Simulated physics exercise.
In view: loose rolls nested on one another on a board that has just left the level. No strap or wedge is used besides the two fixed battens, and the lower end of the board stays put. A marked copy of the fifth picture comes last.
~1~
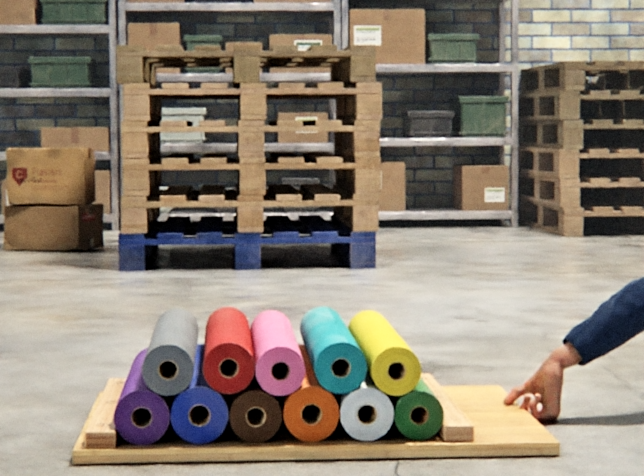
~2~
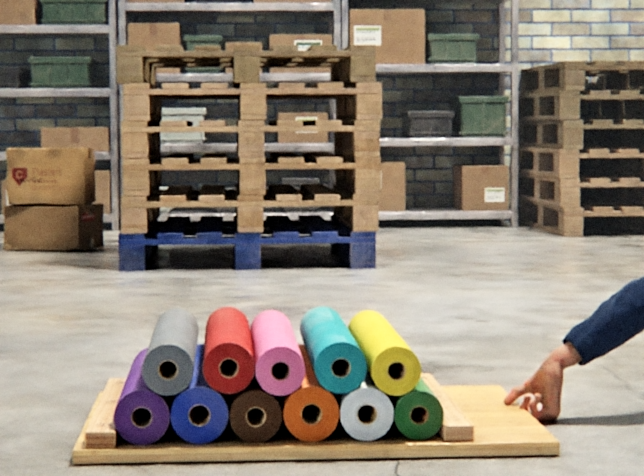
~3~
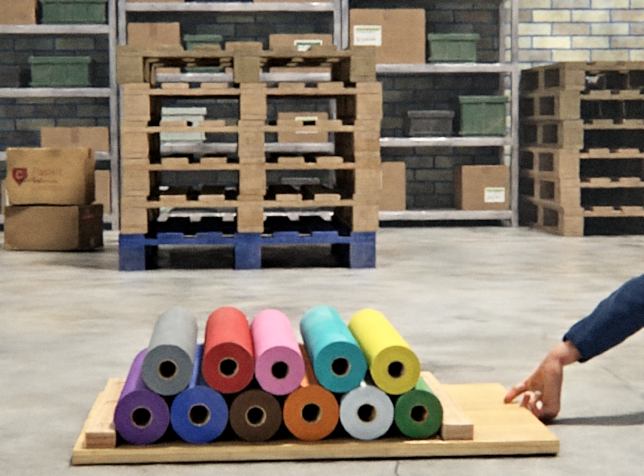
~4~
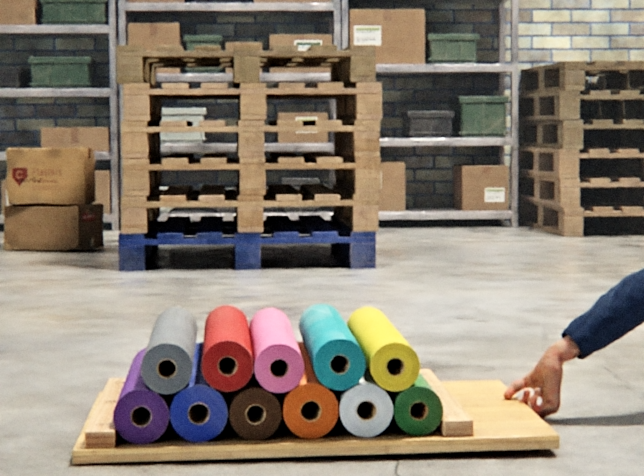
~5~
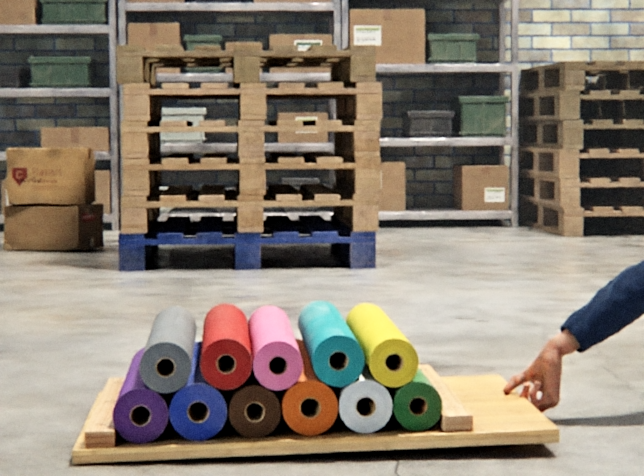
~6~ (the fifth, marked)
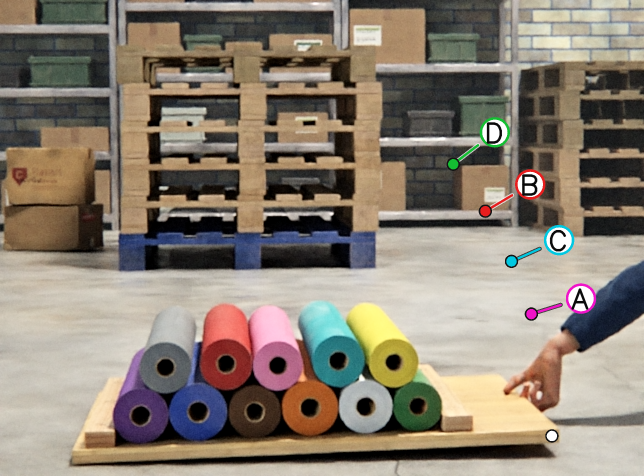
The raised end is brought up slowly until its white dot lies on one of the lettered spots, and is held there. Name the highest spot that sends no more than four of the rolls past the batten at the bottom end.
The answer is mark B.
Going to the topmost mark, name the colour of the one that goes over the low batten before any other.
It is the grey one.
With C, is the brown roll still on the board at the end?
Yes.
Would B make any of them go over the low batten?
Yes.
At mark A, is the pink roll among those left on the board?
The pink roll: Yes.
On the marked copy, A at (531, 314); B at (486, 211); C at (512, 261); D at (453, 164); the white dot at (552, 436).
With B. Early on, board at 21°.
Further on, board at 30°.
At the end, board at 30°, three over the low batten (pink, grey, red).
As for the rest, A none over the low batten; C none over the low batten; D five over the low batten.
